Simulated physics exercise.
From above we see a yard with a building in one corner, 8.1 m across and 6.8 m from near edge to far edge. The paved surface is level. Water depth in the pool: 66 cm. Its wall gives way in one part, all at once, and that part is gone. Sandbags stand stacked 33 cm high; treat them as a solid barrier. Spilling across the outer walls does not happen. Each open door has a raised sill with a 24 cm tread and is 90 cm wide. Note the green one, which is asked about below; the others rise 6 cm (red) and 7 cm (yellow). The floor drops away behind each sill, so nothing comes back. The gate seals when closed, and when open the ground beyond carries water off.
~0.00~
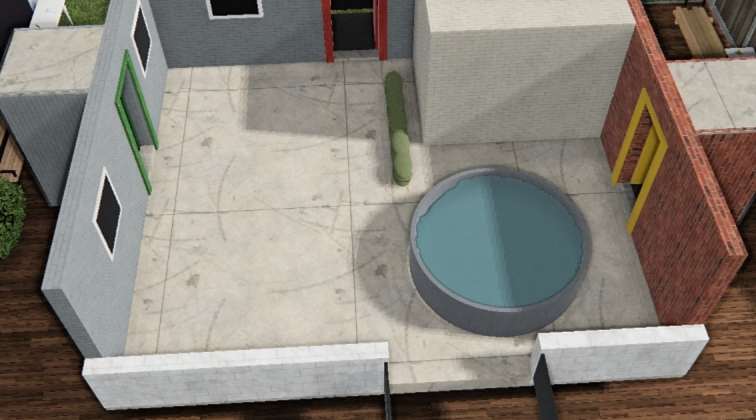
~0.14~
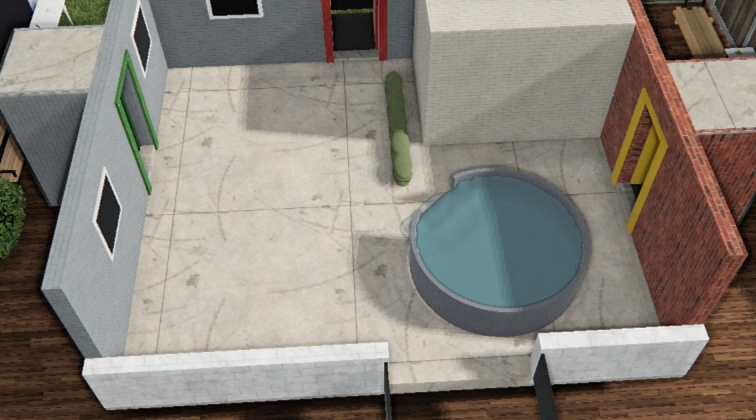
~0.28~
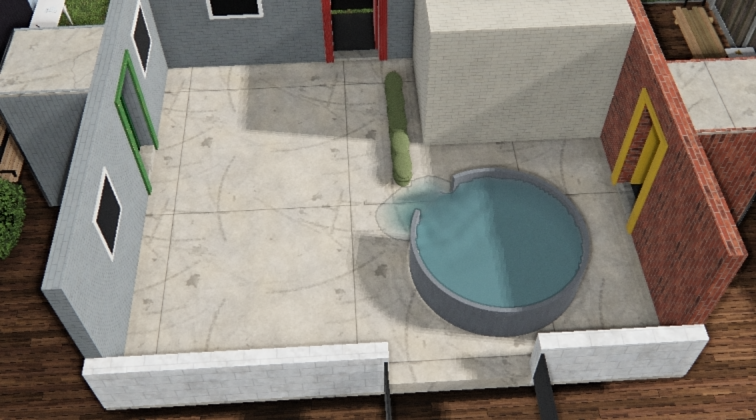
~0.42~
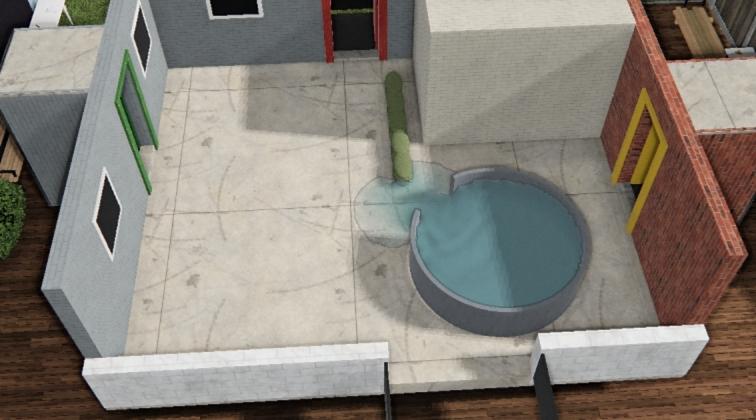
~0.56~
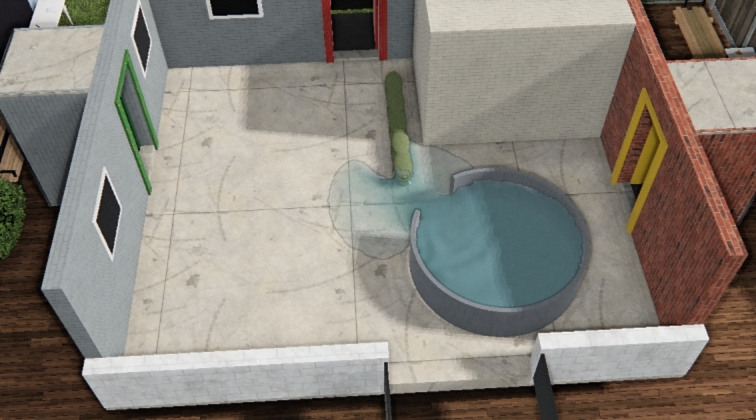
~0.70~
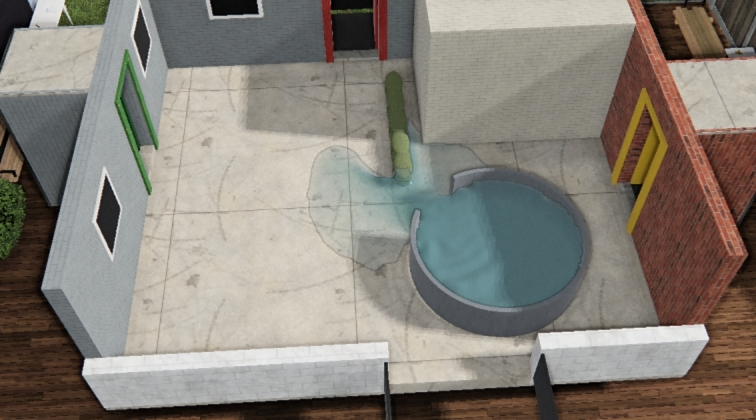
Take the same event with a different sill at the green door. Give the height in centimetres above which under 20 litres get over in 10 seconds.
14.5 cm.
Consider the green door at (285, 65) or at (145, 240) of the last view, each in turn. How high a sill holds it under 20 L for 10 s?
In turn: About 8.5 cm, about 11.5 cm.
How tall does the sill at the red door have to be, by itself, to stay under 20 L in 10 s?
About 7.5 cm at red.
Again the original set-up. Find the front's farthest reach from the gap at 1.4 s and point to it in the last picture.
Close to pixel (229, 115).
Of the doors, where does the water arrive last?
The yellow door comes last.
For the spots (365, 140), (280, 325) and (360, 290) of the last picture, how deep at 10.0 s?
Respectively 8 cm, 6 cm and 2 cm.
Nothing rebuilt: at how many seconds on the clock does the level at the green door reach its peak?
Roughly 2.4 s.
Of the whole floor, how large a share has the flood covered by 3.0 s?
Wet share: Around 60 %.
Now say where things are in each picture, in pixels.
In the first picture, still water, 66 cm deep, in the pool at (499, 238); the green door at (139, 130) is dry.
In the second picture, water pours out on the far side and has run 0.3 m, to (406, 224); about 8 cm deep outside, 66 cm at the back.
In the third picture, the front is at (383, 208), 0.8 m from the gap on the far side; 0.9 m2 of floor is wet, 66 cm left at the back.
In the fourth picture, water pours out on the far side and has run 1.3 m, to (365, 193); about 8 cm deep outside, 66 cm at the back.
In the fifth picture, the gap is on the far side, the front 1.9 m out at (343, 170); the back of the pool holds 66 cm.
In the sixth picture, water pours out on the far side and has run 2.4 m, to (322, 156); about 4 cm deep outside, 66 cm at the back; the green door at (139, 130), 5.0 m from the gap, is still 2.9 m from the nearest water.
After 1.4 s water covers 25 % of the floor, deepest (48 cm) near (409, 188); it has not reached the green door.
After 3.0 s water covers 60 % of the floor, deepest (34 cm) near (409, 188); 19 cm at the green door, 9 litres in over its 14 cm sill.
After 10.0 s water covers 95 % of the floor, deepest (15 cm) near (389, 189); 9 cm at the green door, 25 litres in over its 14 cm sill.
At the green door as built, the water arrived by 2.0 s and peaked near 21 cm at 2.4 s.
Run again over the same 10 s with other heights there, 29 litres in over 13.5 cm, 11 litres over 16 cm. The limit of 20 litres is kept from about 14.5 cm up.
